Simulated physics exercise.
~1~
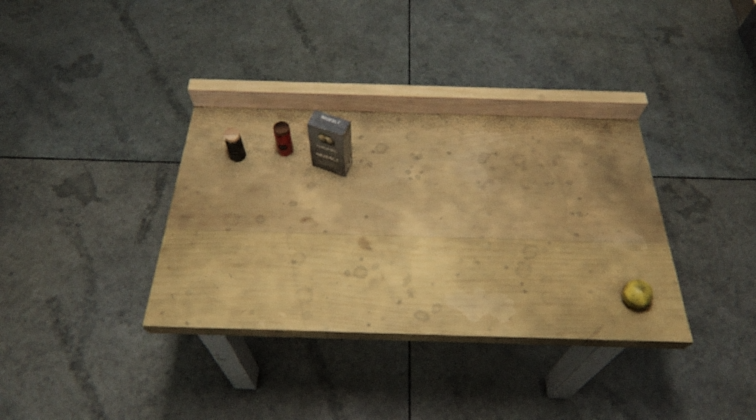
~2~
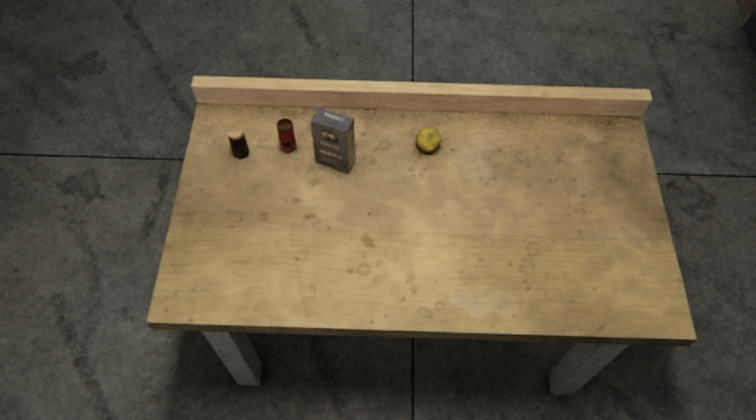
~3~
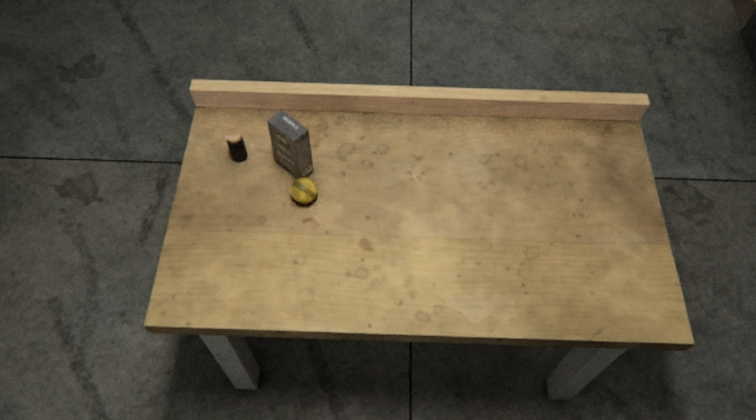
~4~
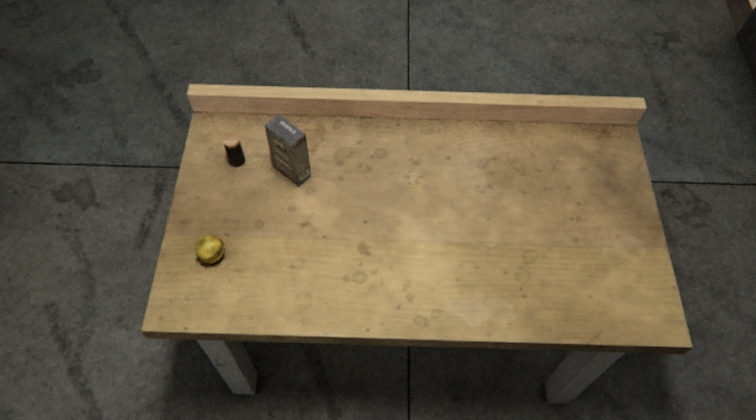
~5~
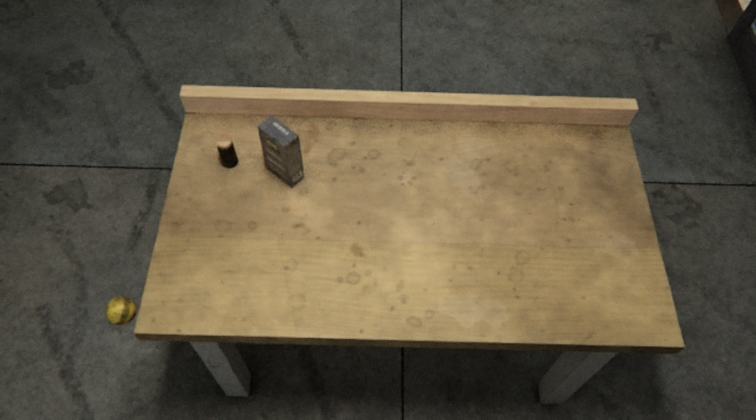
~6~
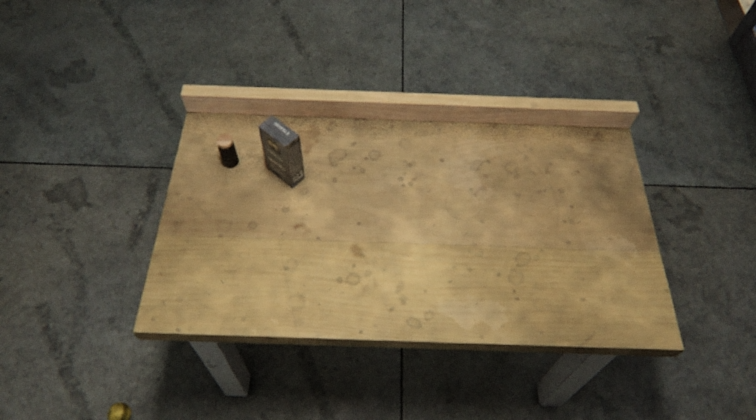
A wooden table with a low rail along its far side stands on a grey slab floor, seen from above at the front. A black shaker, a red shaker and an upright grey packet stand near the rail at the left, while a yellow ball is near the right front corner. The ball rolls left and away to the rail side, then comes to the packet, which shifts left, turns slightly and stays upright as the red shaker drops out of sight. The ball rolls on towards the viewer, leaves the left edge and ends low at the left, below the tabletop. The black shaker never moves.
